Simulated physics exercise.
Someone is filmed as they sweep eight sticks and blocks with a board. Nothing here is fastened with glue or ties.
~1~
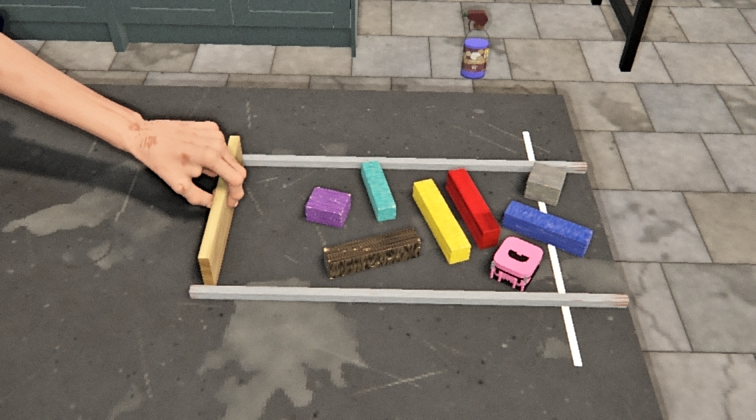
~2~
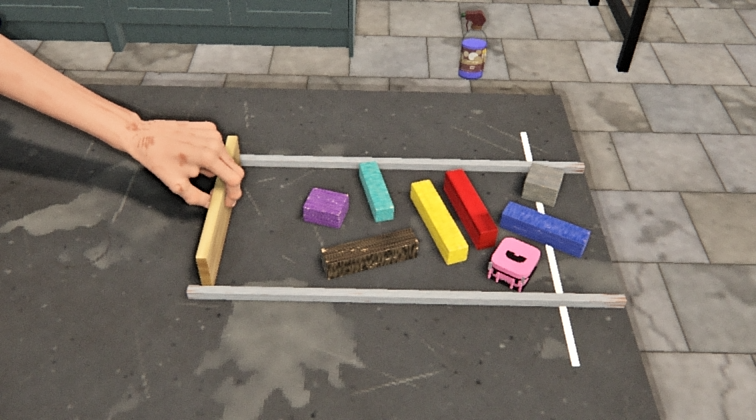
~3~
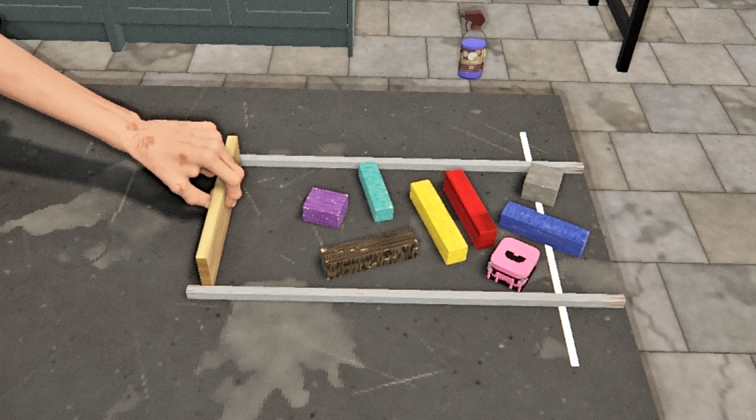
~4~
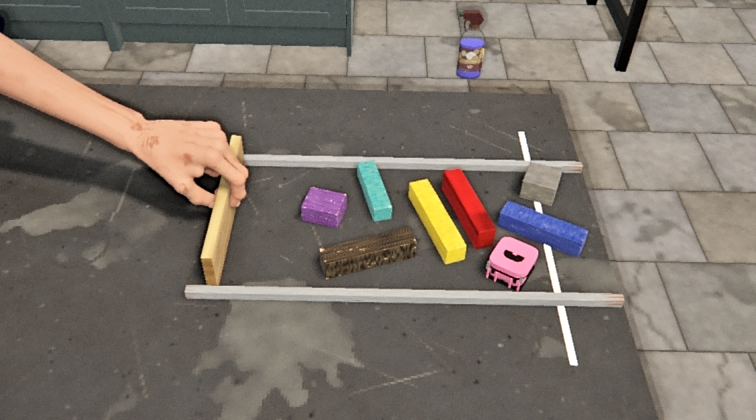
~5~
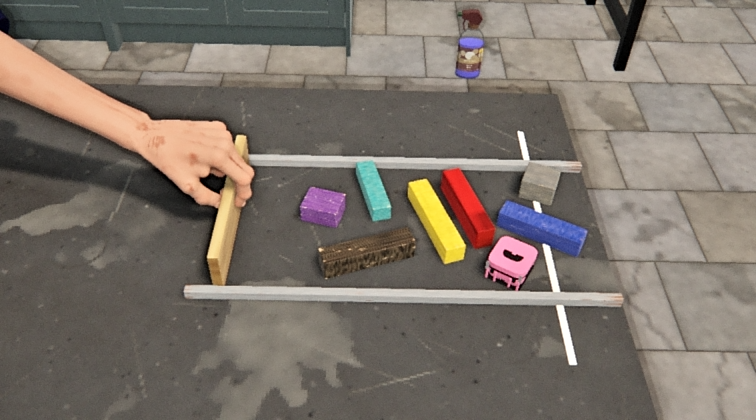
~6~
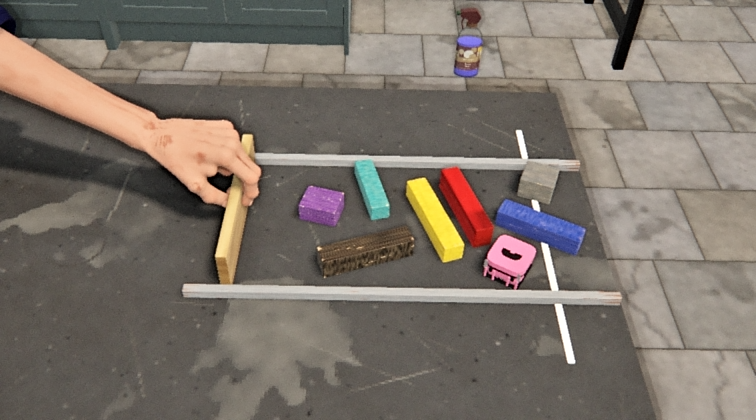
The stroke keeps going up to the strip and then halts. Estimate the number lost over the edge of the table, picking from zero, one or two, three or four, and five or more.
Lost over the edge: Three or four.
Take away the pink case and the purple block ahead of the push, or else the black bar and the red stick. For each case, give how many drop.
Tally of falls: 2 for the first try, 1 for the second.
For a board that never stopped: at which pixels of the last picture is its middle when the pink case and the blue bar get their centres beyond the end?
The middle is at (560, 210) when it's the pink case, and at (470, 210) when it's the blue bar.
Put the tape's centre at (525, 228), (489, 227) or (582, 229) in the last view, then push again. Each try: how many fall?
Those tries give 3, 1 and 7.
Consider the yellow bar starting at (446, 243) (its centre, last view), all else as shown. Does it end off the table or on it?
Placed there, it goes off the edge.
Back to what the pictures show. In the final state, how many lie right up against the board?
It's 2.
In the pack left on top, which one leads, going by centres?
The pink case is it.
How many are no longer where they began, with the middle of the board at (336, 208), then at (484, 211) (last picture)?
3 at one spot and 8 at the other.
Soon after, none off yet; grey block at rest near (538, 182); blue bar at rest near (540, 227); pink case at rest near (510, 262).
After that, none off yet; grey block at rest near (539, 182); blue bar displaced a little near (557, 221); pink case at rest near (516, 265).
And then, one off so far; grey block displaced well along near (588, 173); blue bar on its side near (616, 248); pink case displaced about its own width near (556, 268).
In the end, the number that fall off is three or four; gone, yellow bar, red stick, blue bar and grey block.
